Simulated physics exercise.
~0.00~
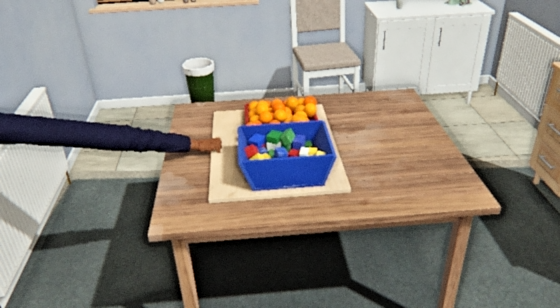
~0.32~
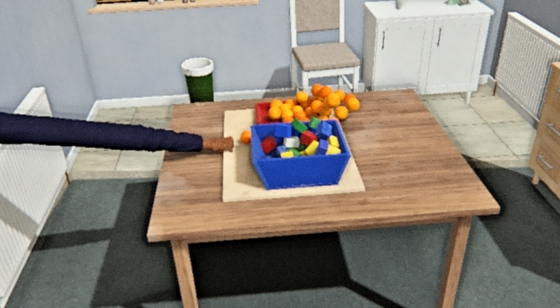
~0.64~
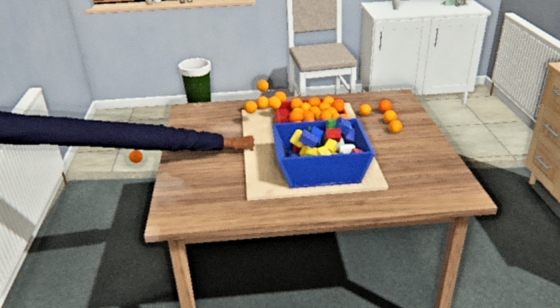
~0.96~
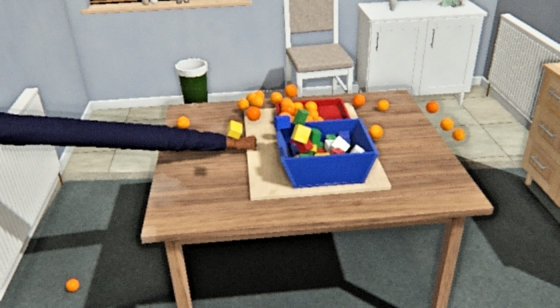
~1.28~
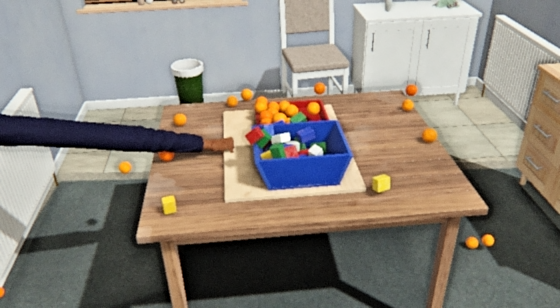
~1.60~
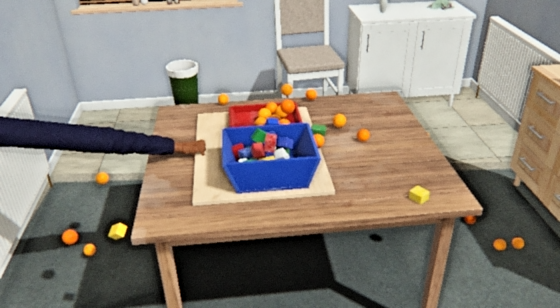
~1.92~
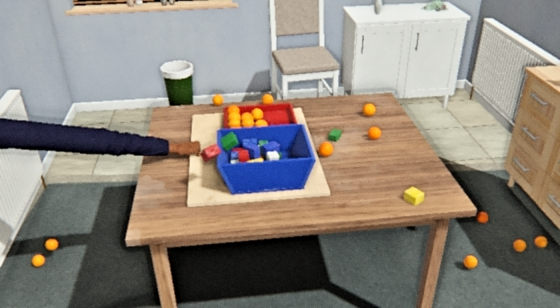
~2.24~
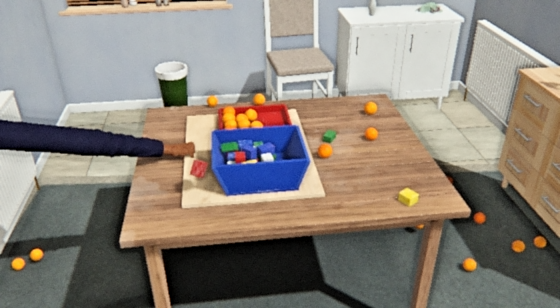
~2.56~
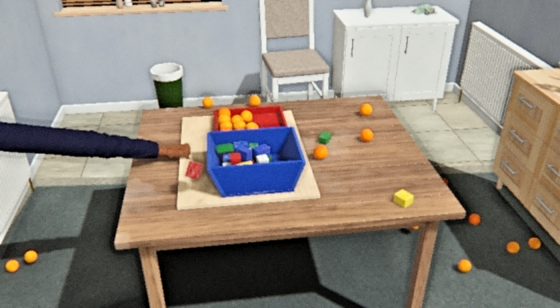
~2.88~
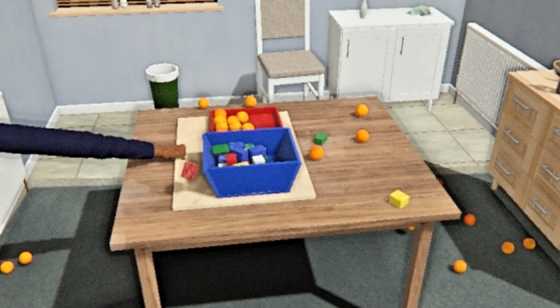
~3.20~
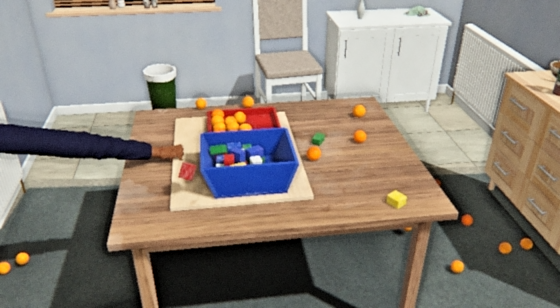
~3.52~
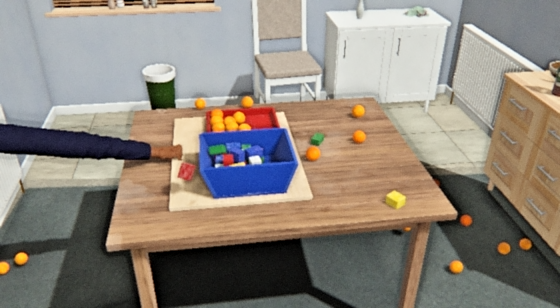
On a wooden table, an arm shakes two trays, scattering many oranges and some bricks.
